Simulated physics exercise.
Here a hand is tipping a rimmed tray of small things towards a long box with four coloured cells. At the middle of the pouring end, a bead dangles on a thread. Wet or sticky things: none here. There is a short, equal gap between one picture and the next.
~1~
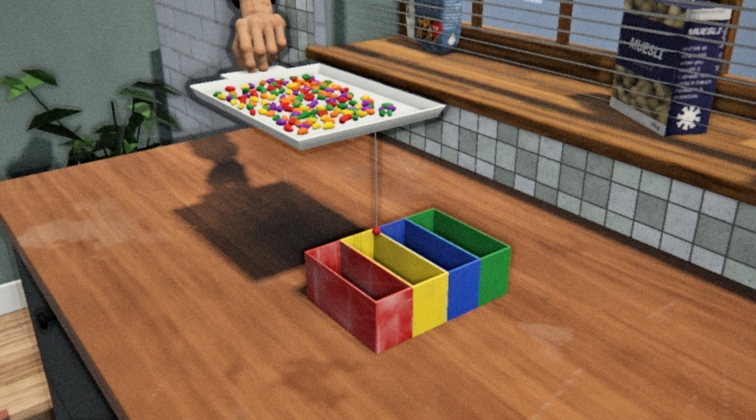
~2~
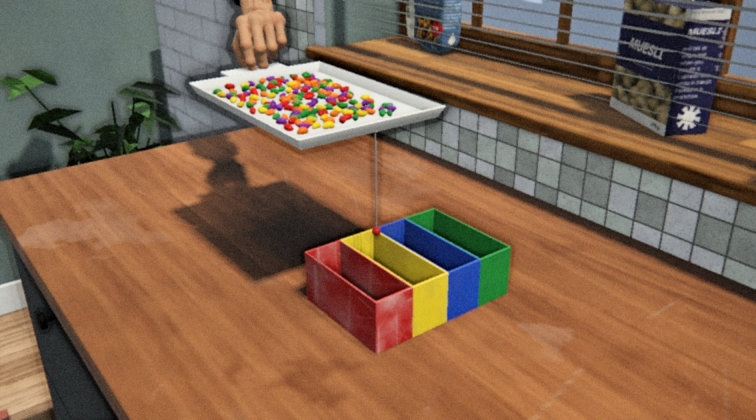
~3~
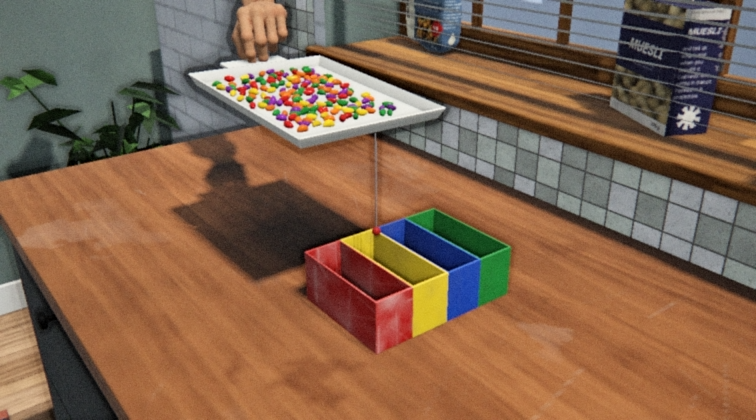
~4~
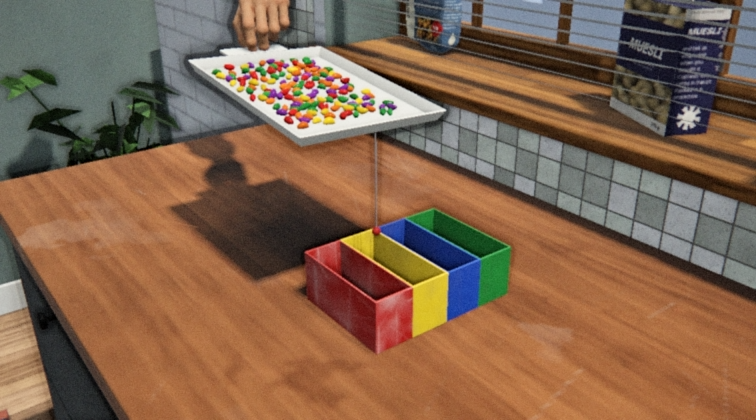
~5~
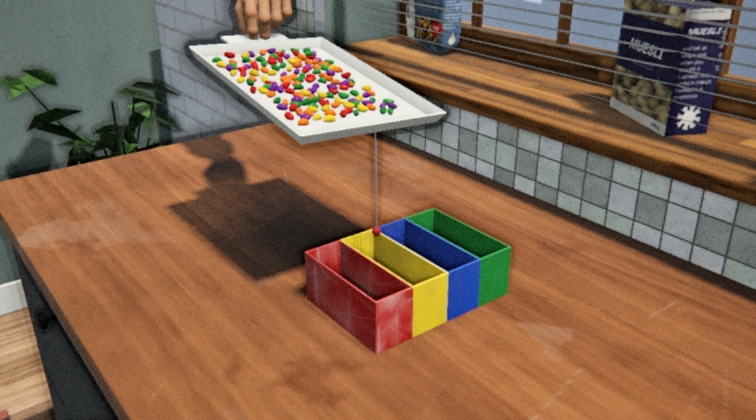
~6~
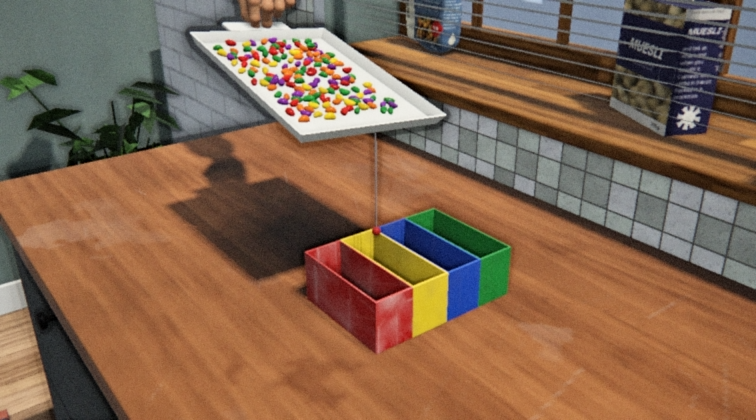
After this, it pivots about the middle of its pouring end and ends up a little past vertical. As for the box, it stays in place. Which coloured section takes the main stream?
The green section takes it.
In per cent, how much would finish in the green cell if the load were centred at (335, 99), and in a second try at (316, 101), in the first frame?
In turn 40 and 50 in a hundred.
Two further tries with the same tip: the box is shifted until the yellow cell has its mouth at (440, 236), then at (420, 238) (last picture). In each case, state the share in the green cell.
0 and 10 %.
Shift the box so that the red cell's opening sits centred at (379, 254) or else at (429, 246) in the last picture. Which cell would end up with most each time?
So the first one goes to the blue cell and the second to the cell in yellow.
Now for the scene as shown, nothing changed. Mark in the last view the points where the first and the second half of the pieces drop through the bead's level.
Near (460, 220) to start, and near (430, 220) afterwards.
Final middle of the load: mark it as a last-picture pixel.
Centre at rest, last view: Approx. (452, 277).
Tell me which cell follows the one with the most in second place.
That's the blue cell.
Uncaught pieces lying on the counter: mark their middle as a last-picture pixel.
Roughly at pixel (526, 267).
Shortly afterwards, tray tipped steeply; near half on the tray; a little in the green cell; a little in the blue cell; only a few in the yellow cell; near a quarter falling or outside the box.
Next, tray tipped right over; near half in the green cell; near a third in the blue cell; a little in the yellow cell; a little falling or outside the box.
Some moments later, tray tipped past a quarter turn; near half in the green cell; near a third in the blue cell; a little in the yellow cell; a little falling or outside the box.
In the end, tray tipped past a quarter turn; near half in the green cell; near a third in the blue cell; a little in the yellow cell; none at all in the red cell; a little outside the box.
